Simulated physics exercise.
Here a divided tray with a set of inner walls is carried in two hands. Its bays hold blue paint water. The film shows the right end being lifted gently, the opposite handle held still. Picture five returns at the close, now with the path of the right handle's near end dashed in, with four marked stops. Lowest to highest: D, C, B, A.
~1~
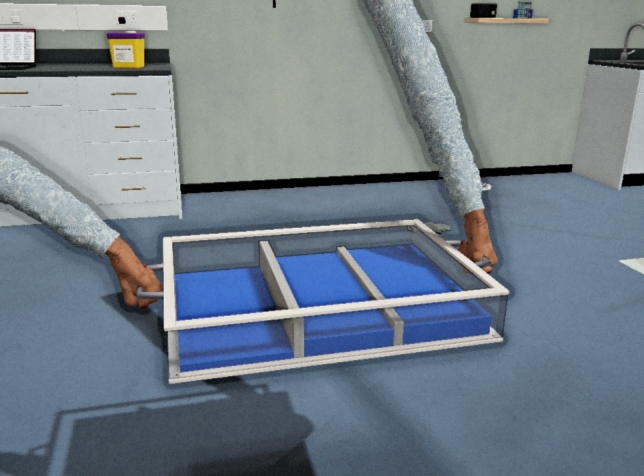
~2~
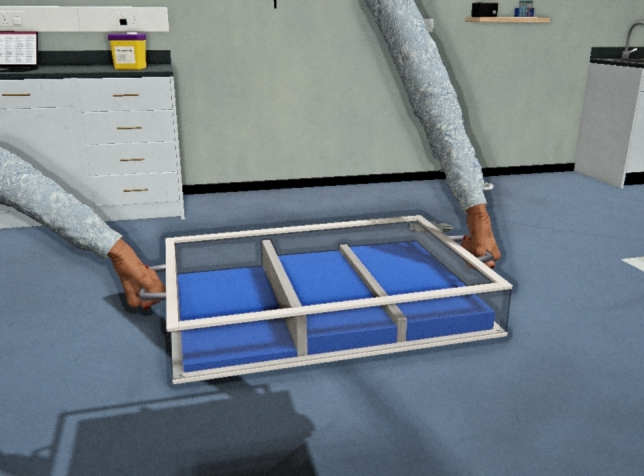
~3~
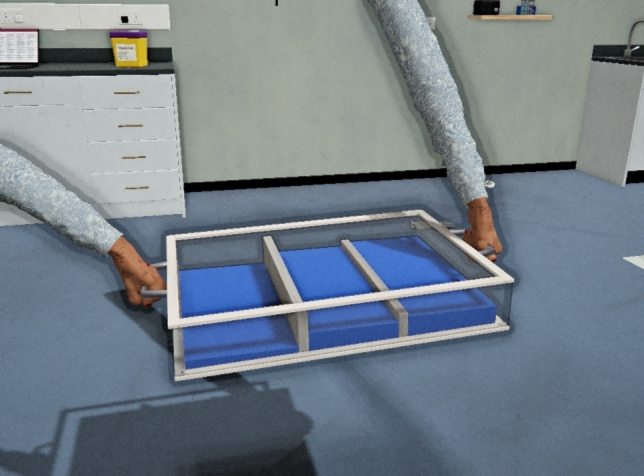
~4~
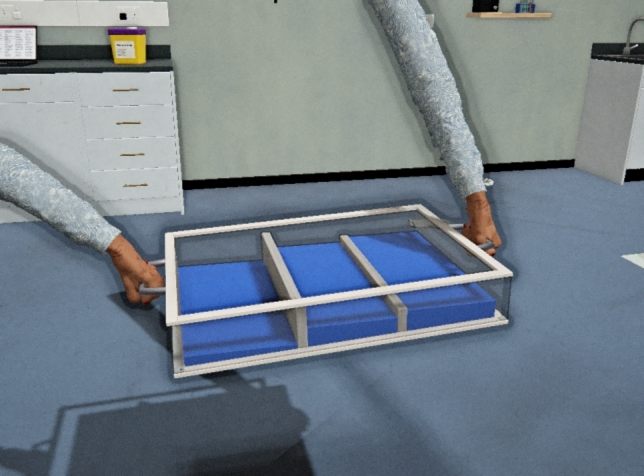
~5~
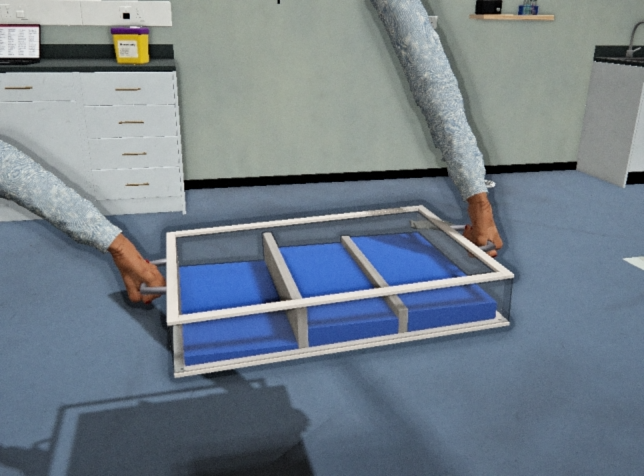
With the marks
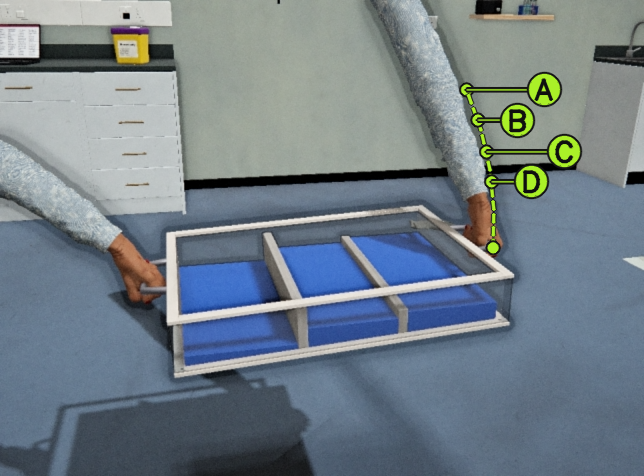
At the start, two hands in pale, patterned sleeves grip the handles of a clear tray with white edges, its three bays holding blue liquid, above a blue floor. The right hand then rises very slightly, tilting the tray a little down to the left, while the liquid stays within its bays.
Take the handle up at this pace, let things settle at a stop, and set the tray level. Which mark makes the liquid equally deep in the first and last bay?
C works best here.
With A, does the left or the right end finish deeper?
The left one.
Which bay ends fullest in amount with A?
The left bay.
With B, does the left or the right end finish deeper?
The left end bay.
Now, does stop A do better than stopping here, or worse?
It is worse.
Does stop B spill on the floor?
No.
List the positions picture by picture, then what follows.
In the first frame, the tray is level; deepest in the right bay, at (407, 280), shallowest in the left; right handle at (474, 253).
In the second frame, tipped about 1° down to the left; no wall is crossed; right handle at (477, 248).
In the third frame, tipped about 2° down to the left; no wall is crossed; right handle at (478, 242).
In the fourth frame, tipped about 2° down to the left; no wall is crossed; right handle at (477, 236).
In the fifth frame, tipped about 3° down to the left; deepest in the right bay, at (411, 266), shallowest in the left; right handle at (479, 237).
On the marked copy, A at (466, 89); B at (477, 120); C at (486, 151); D at (491, 181).
If A is chosen, the left end bay stands much deeper than the other; nothing spills.
If B is chosen, the left end bay stands much deeper than the other; nothing spills.
If C is chosen, the two end bays stand about equally deep; nothing spills.
If D is chosen, the right end bay stands much deeper than the other; nothing spills.
